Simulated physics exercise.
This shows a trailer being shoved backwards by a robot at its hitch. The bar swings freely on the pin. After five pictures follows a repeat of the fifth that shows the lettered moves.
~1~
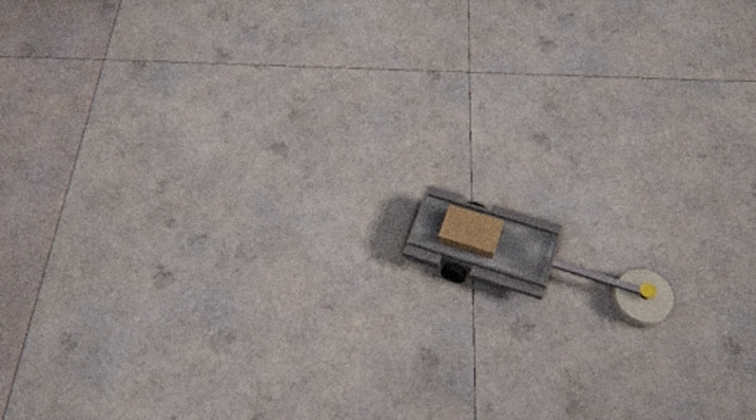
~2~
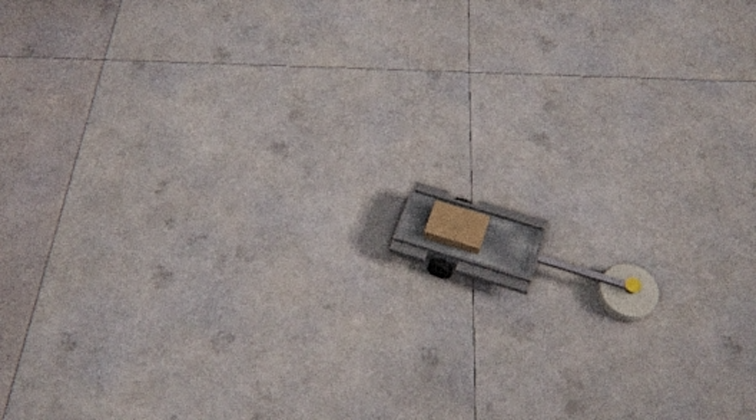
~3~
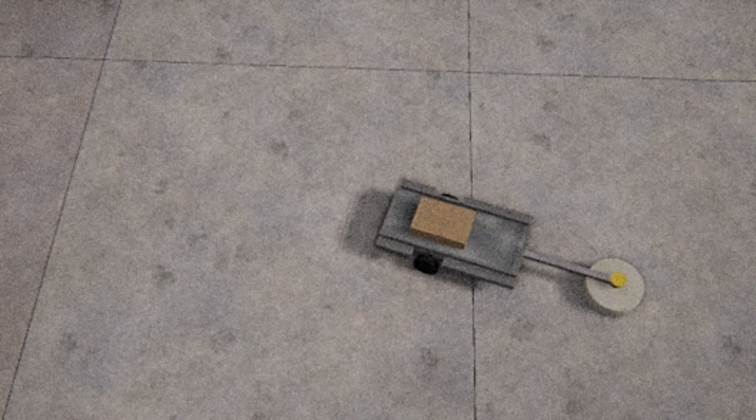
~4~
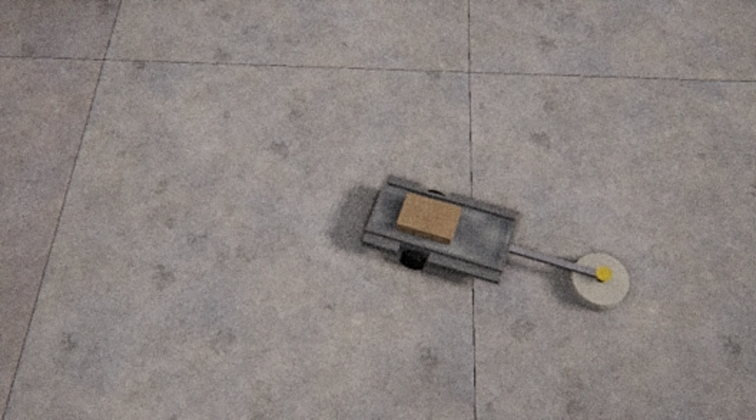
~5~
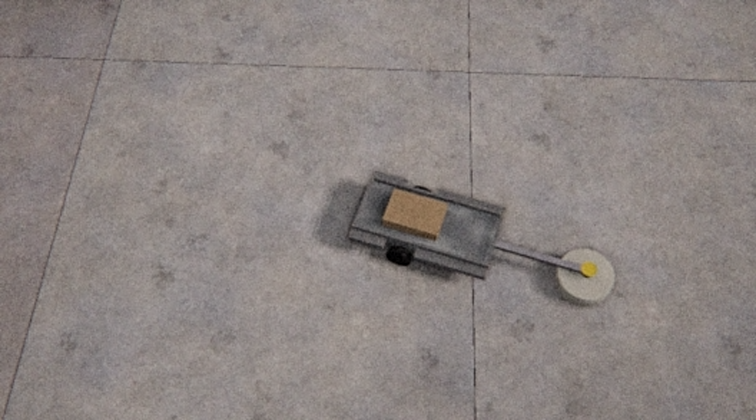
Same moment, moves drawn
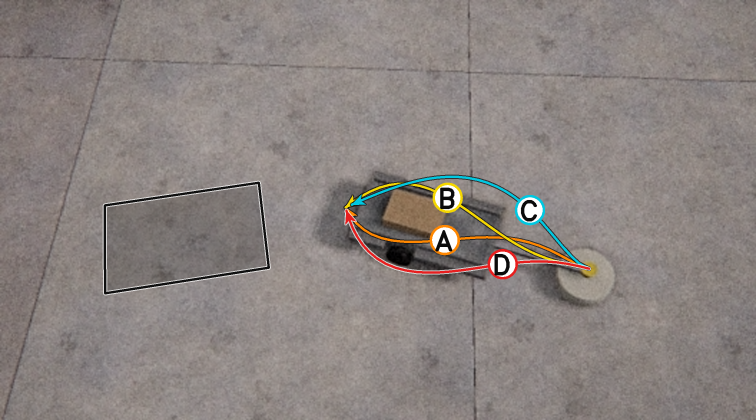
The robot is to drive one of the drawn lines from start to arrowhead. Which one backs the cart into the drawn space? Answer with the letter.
Route C.
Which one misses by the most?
D is the worst.
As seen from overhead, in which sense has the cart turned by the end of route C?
On that route, anticlockwise.
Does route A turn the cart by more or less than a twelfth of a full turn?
Less.
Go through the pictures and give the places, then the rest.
The first frame shows robot (644, 297); grey cart (484, 239).
The second frame shows robot (629, 291); grey cart (470, 235).
The third frame shows robot (614, 286); grey cart (456, 230).
The fourth frame shows robot (600, 280); grey cart (442, 226).
The fifth frame shows robot (586, 275); grey cart (428, 222).
On the copy, A from (589, 269) via (466, 238) to (346, 208); B from (589, 269) via (465, 209) to (346, 208); C from (589, 269) via (478, 180) to (352, 205); D from (589, 269) via (450, 272) to (346, 211); the bay at (185, 236).
On C. First, robot (515, 207), cart (357, 206).
Then, robot (423, 187), cart (270, 217).
Finally, robot (346, 215), cart (184, 237); the cart stands in the bay.
By contrast, A leaves the cart at (210, 149), out of the bay; B leaves the cart at (192, 181), out of the bay; D leaves the cart at (245, 114), out of the bay.
